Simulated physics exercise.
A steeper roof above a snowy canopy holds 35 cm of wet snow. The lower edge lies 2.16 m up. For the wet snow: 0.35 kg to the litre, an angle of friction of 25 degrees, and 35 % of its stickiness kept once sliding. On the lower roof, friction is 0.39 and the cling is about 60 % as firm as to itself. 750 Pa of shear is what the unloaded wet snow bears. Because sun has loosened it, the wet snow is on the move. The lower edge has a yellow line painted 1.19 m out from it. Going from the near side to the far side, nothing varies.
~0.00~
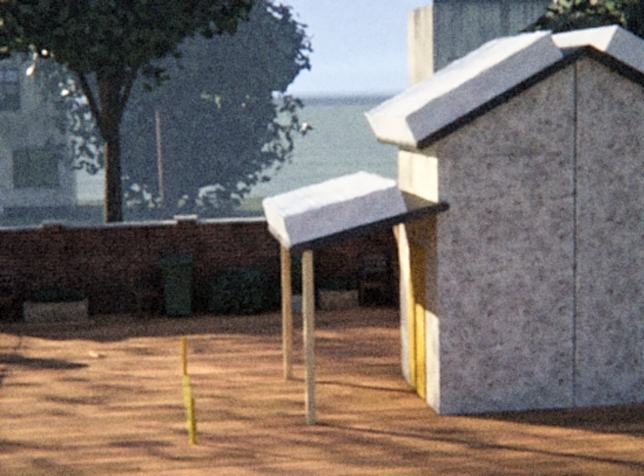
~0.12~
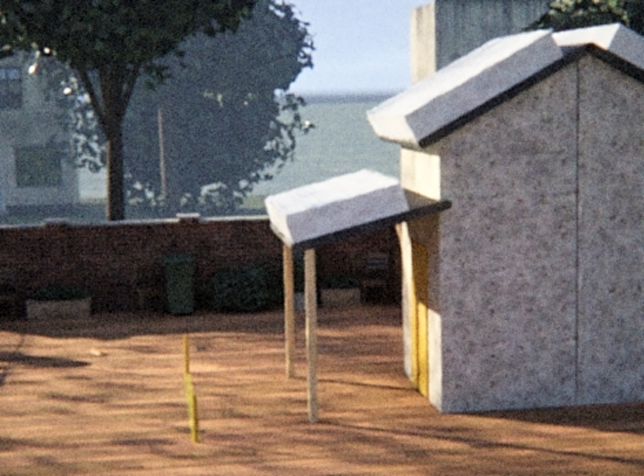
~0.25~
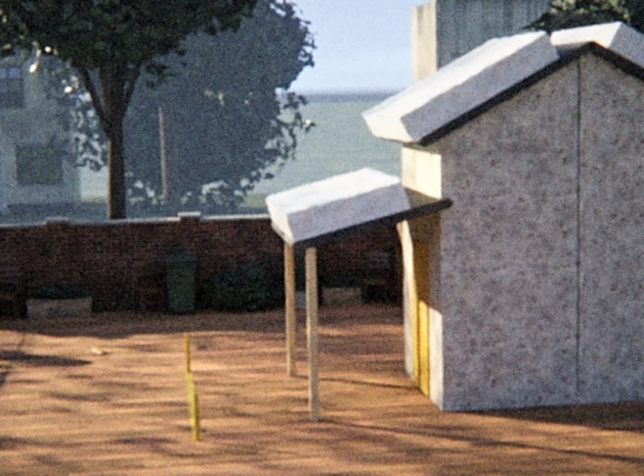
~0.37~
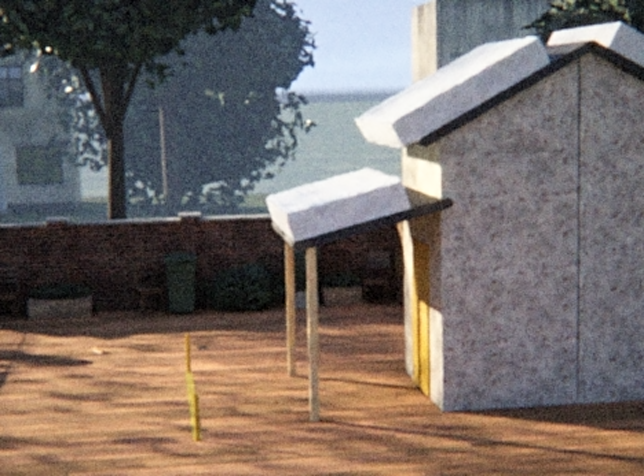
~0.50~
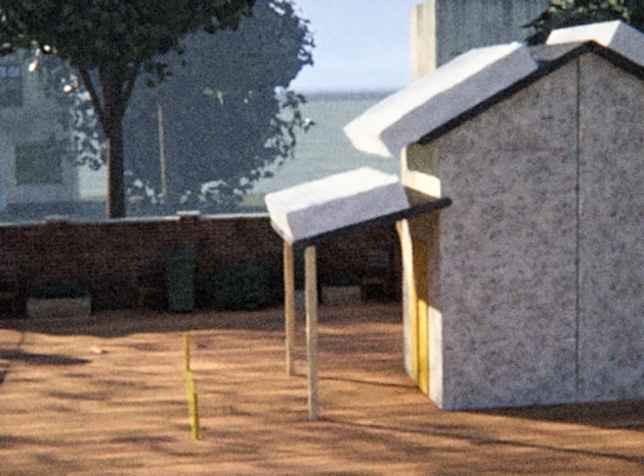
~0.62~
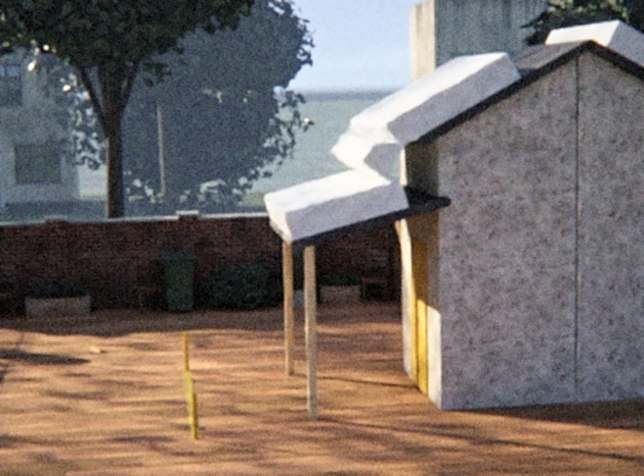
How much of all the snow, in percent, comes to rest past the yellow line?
Close to 26 percent.
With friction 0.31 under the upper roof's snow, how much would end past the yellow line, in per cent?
In that case some 10 per cent.
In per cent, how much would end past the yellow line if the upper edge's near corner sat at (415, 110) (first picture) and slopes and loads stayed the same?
Share past the line: About 45 %.
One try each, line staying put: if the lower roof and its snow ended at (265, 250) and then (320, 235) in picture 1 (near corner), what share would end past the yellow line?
Try 1: 20 %; try 2: 40 %.
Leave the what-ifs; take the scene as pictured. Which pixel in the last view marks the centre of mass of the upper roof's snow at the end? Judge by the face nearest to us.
The middle is near (215, 362) in that view.
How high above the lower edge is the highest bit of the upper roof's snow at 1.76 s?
At that moment it reaches around 0.8 m above the edge.
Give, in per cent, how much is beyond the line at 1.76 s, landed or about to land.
I'd put it at roughly 1 %.
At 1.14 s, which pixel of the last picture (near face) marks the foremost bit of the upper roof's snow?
Look roughly at (277, 202).
After 1.14 s, none is below the lower edge and 0 % is past the line.
After 1.76 s, 30 % is below the lower edge and 1 % is past the line.
After 2.38 s, 56 % is below the lower edge and 24 % is past the line.
After 3.00 s, 60 % is below the lower edge and 26 % is past the line.
After 3.60 s, 60 % is below the lower edge and 26 % is past the line.
